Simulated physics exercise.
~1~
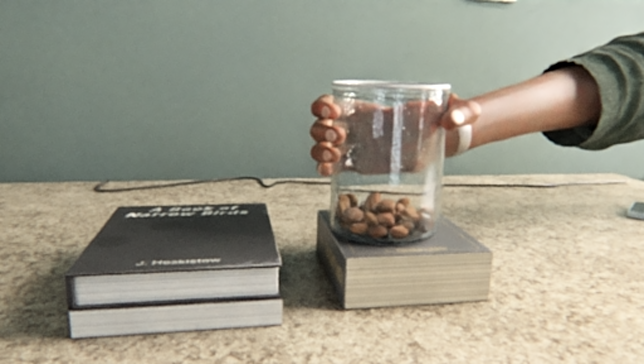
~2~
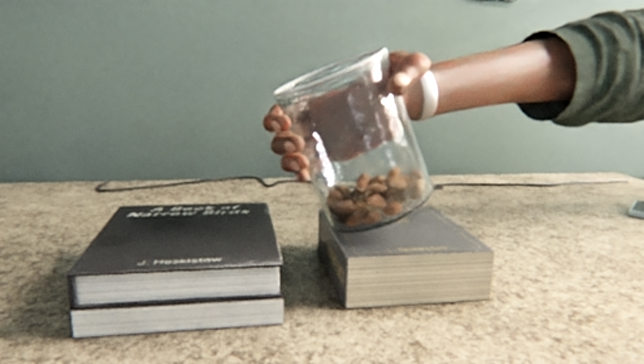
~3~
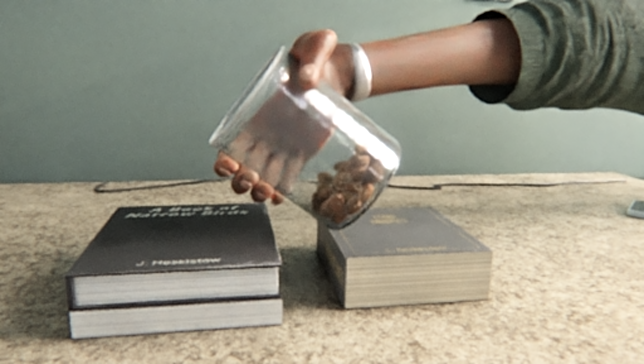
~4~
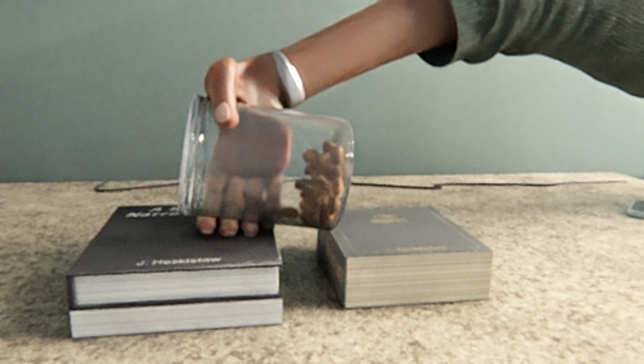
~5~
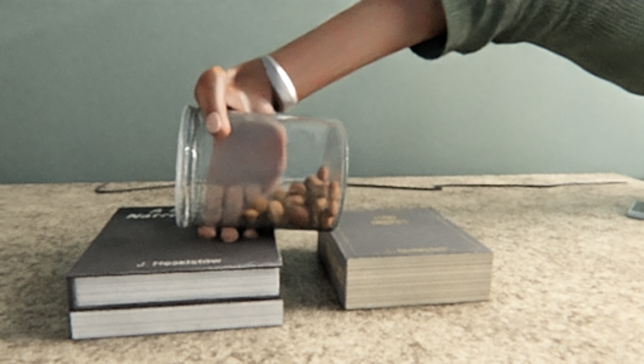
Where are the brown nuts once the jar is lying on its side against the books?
They are all still inside the jar, spread along its lower side toward the base, and none have come out.
